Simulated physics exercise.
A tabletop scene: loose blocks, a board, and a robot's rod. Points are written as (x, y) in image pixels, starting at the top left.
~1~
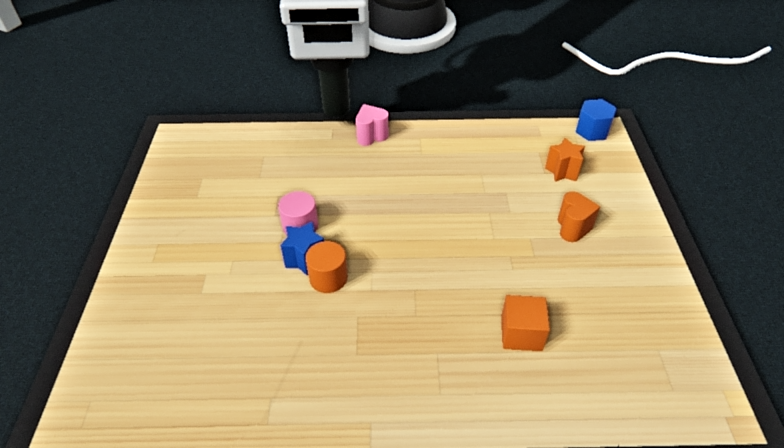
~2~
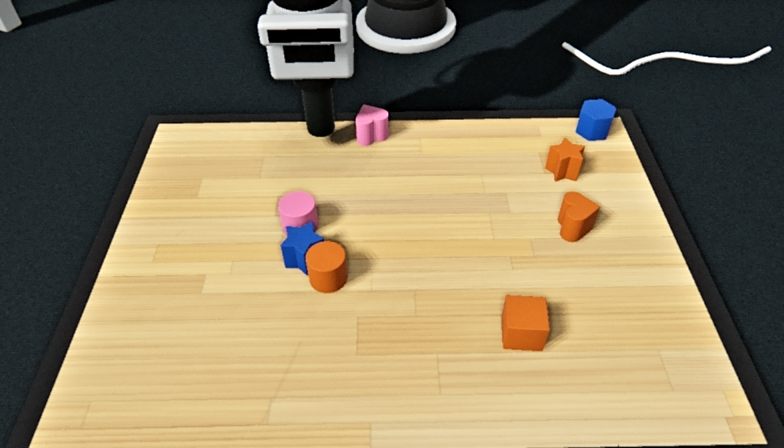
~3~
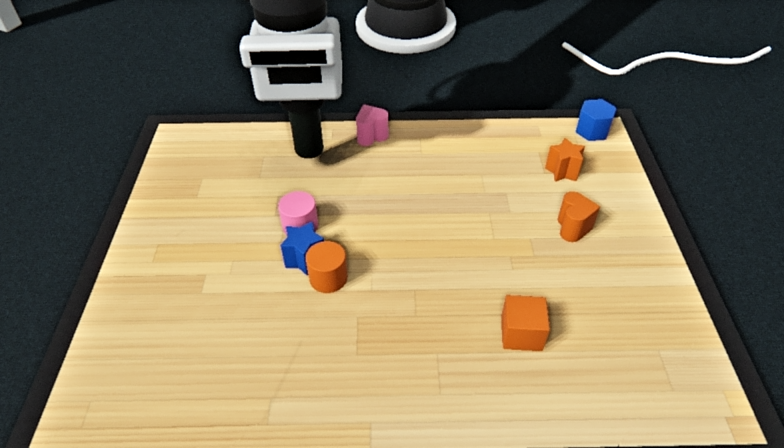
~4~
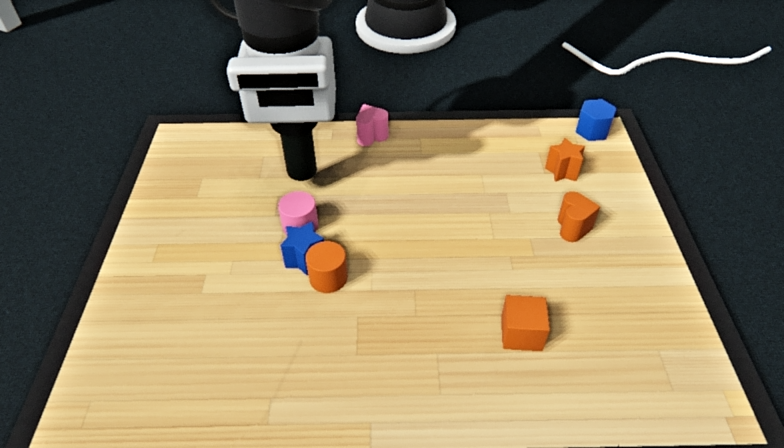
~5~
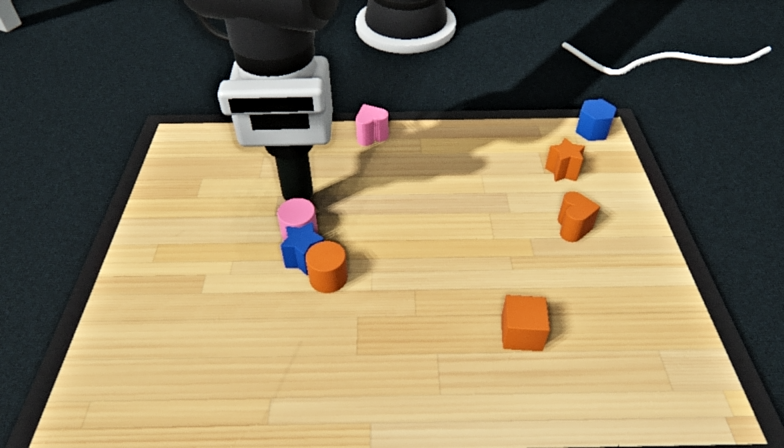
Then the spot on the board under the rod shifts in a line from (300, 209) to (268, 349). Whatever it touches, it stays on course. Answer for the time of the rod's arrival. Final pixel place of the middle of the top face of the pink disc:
The point I'd pick in the picture is (286, 355).
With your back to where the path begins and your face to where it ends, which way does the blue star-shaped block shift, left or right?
Slides left.
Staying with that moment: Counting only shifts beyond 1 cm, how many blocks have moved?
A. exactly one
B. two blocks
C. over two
C (over two)
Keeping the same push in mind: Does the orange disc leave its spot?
The answer is yes.
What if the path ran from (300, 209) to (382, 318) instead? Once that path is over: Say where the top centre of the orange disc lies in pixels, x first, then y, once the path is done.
So, by the moment the path ends, you'll find the top centre of the orange disc at (336, 299).
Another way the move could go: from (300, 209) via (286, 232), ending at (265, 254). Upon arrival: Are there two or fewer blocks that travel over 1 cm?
That would be a no.
What follows on the original path. One third of the way, rod (289, 235); pink disc (287, 255); blue star-shaped block (297, 282); orange disc (341, 283).
Two thirds of the way, rod (277, 282); pink disc (283, 305); blue star-shaped block (309, 327), turned 35° anticlockwise; orange disc (342, 284).
At the end, rod (264, 335); pink disc (286, 355); blue star-shaped block (328, 351), turned 85° anticlockwise; orange disc (342, 284).
